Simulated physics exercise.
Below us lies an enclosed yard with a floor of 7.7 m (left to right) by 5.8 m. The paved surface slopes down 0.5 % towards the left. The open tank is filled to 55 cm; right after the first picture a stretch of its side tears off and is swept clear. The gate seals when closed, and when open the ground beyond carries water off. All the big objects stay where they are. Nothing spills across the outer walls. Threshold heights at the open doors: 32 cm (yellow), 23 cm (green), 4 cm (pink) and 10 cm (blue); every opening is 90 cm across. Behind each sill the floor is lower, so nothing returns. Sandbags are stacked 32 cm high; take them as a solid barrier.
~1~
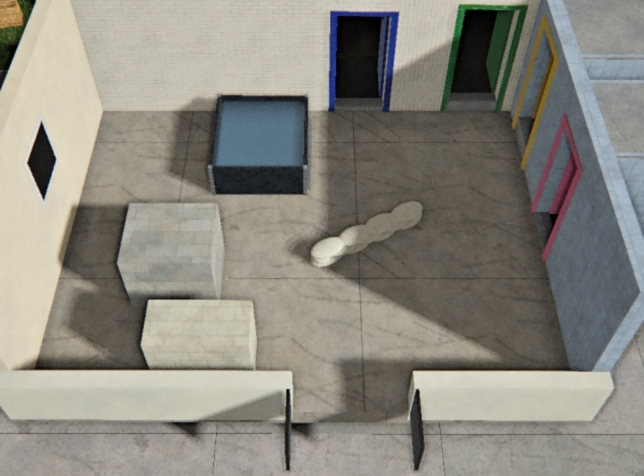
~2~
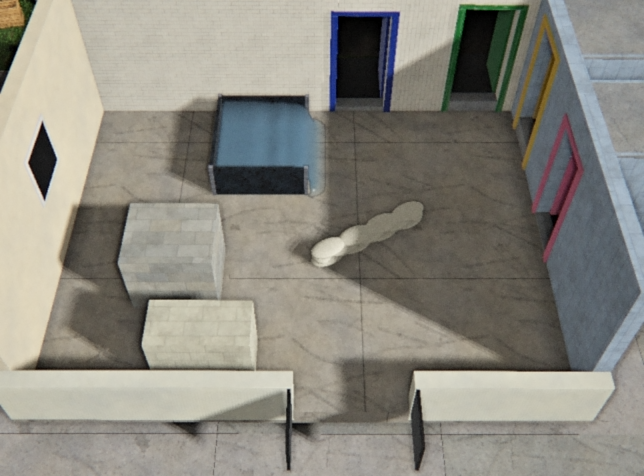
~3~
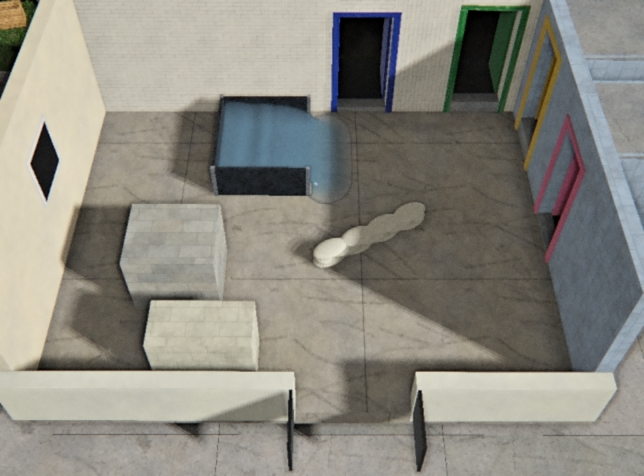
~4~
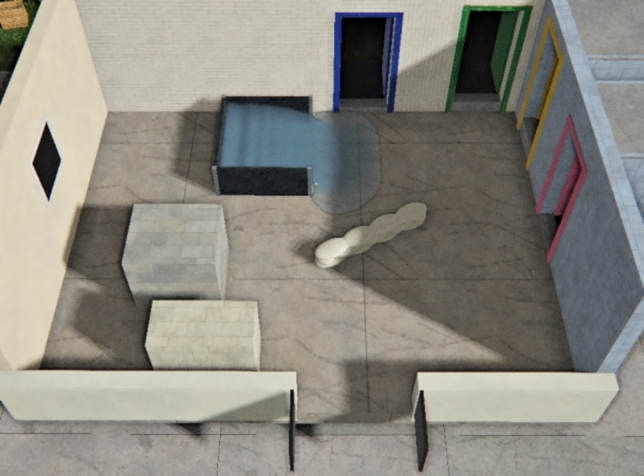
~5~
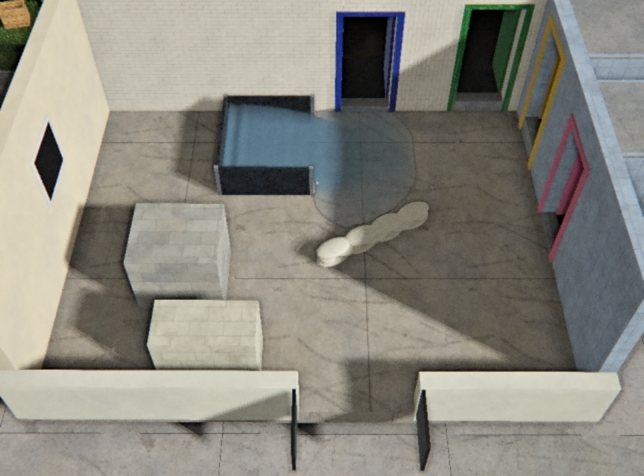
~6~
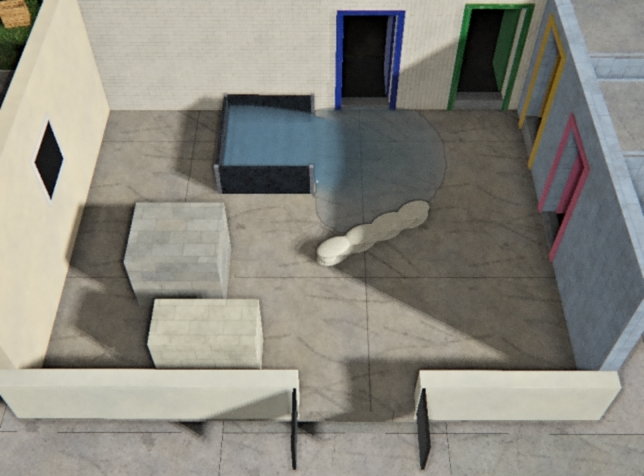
Water pours from the open right side of a dark tank and spreads across the paved yard.
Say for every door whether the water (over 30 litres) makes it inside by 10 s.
Door by door: At the yellow door it keeps below the limit; at the green door it does not reach the limit; at the pink door it exceeds the limit; at the blue door it does not reach the limit.
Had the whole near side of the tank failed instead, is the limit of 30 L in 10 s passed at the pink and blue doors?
Against that limit: Pink under, blue under.
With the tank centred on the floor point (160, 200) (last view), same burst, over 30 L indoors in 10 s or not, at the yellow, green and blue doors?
Then: Yellow below, green not over, blue not over.
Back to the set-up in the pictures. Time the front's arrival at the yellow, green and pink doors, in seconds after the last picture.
Arrival: Yellow 0.5 s, green 0.4 s, pink 1.1 s.
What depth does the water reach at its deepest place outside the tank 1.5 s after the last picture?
Up to some 33 cm.
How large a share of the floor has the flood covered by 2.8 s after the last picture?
Near 35 per cent is wet.
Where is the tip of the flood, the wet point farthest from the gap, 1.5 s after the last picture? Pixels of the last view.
Around (545, 251).
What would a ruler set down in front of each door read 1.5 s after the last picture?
Depths in cm: Yellow 28, green 16, pink 12, blue 12.
Then, 0.7 s after the last picture water covers 25 % of the floor and is deepest (20 cm) near (321, 169); yellow door 19 cm at the sill, 0 L in, green door 7 cm at the sill, 0 L in, pink door not reached, blue door 14 cm at the sill, 1 L in.
Then, 1.5 s after the last picture water covers 30 % of the floor and is deepest (33 cm) near (507, 126); yellow door 28 cm at the sill, 0 L in, green door 16 cm at the sill, 0 L in, pink door 12 cm at the sill, 7 L in, blue door 12 cm at the sill, 7 L in.
Then, 2.8 s after the last picture water covers 35 % of the floor and is deepest (20 cm) near (459, 133); yellow door 18 cm at the sill, 0 L in, green door 18 cm at the sill, 3 L in, pink door 10 cm at the sill, 40 L in, blue door 7 cm at the sill, 10 L in.
Then, 5.3 s after the last picture water covers 55 % of the floor and is deepest (12 cm) near (487, 395); yellow door 6 cm at the sill, 0 L in, green door 7 cm at the sill, 3 L in, pink door 5 cm at the sill, 59 L in, blue door 8 cm at the sill, 10 L in.
Then, 9.3 s after the last picture water covers 75 % of the floor and is deepest (7 cm) near (269, 360); yellow door 2 cm at the sill, 0 L in, green door 2 cm at the sill, 3 L in, pink door 2 cm at the sill, 60 L in, blue door 3 cm at the sill, 10 L in.
